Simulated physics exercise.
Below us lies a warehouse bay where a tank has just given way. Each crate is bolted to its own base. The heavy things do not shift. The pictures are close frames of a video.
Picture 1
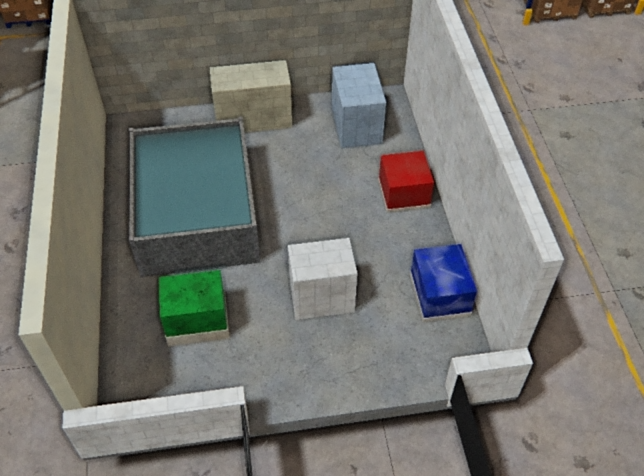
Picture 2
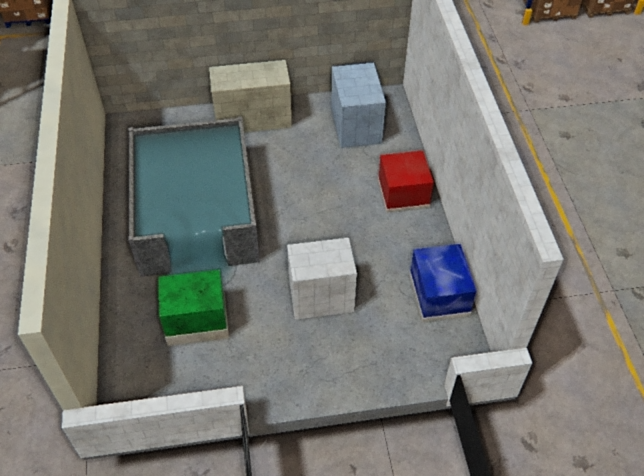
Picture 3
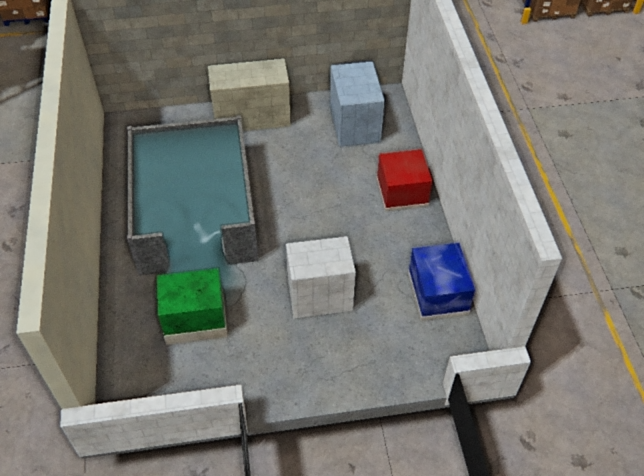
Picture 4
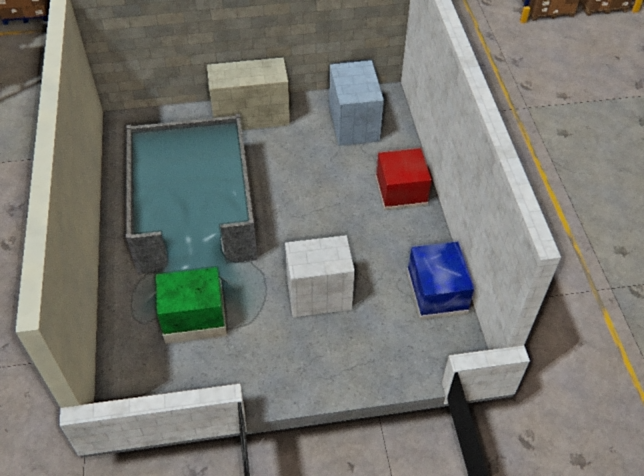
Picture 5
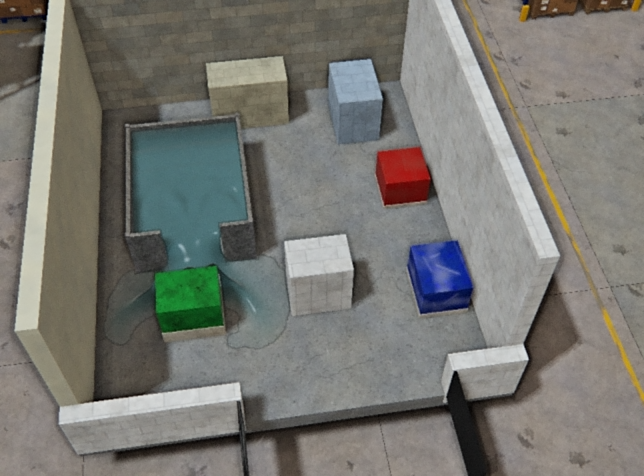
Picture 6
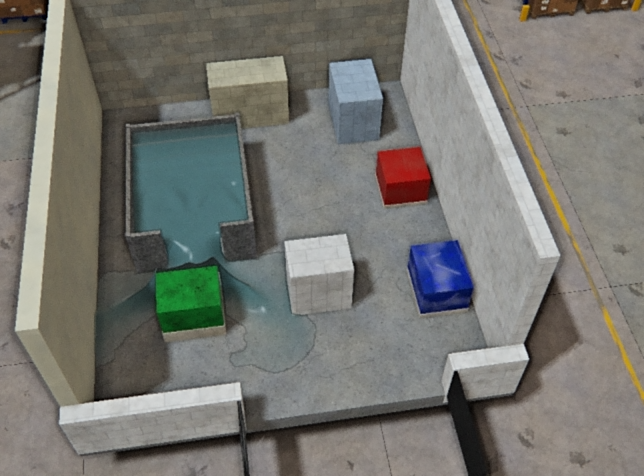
A stone-walled tank of blue-green water stands at the left of a walled concrete bay in a warehouse, seen from high above. A green block sits just in front of it, with a white block near the centre, red and blue ones at right, and beige and pale blue ones behind. The tank's front opens and water pours out, parts around the green block and spreads forward across the floor.
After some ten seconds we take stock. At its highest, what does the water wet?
In the end: The green crate is wetted; the blue crate is wetted; the red crate is wetted.
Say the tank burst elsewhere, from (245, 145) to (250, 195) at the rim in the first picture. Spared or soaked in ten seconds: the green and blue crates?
One by one: The green one is safe; the blue one is topped.
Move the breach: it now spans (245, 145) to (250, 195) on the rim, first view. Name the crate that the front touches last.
The green one.
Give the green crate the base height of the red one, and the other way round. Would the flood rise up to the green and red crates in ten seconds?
One by one: Green crate is soaked, red crate stays dry.
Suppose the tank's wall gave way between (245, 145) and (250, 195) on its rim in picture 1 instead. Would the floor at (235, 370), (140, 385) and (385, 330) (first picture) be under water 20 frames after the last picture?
One after the other: Not flooded, free of water, covered.
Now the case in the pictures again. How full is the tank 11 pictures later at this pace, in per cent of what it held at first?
Near 58 in a hundred.
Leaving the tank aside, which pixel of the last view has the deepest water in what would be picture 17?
I would point to (193, 294).
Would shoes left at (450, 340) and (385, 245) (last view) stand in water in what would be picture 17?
In turn: No water, wet.
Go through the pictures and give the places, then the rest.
The first frame shows the tank at (190, 179) is whole and still.
In the second frame, water pours out at (198, 254) and has run to a hidden place.
In the third frame, water pours out at (197, 254) and has run to (227, 302).
In the fourth frame, the front is at (248, 318), out from the gap at (196, 253).
In the fifth frame, water pours out at (195, 252) and has run to (266, 339).
In the sixth frame, water pours out at (195, 252) and has run to (302, 353).
A moment on, water covers 30 % of the floor; the green crate water round its plinth, the blue crate not reached, the red crate not reached.
Next, water covers 50 % of the floor; the green crate water round its plinth, the blue crate water round its plinth, the red crate water round its plinth.
Then, water covers 65 % of the floor; the green crate water round its plinth, the blue crate water round its plinth, the red crate water round its plinth.
Later, water covers 95 % of the floor; the green crate water round its plinth, the blue crate water round its plinth, the red crate water round its plinth.
In the end, water covers 100 % of the floor; the green crate was topped, the blue crate was topped, the red crate was topped.
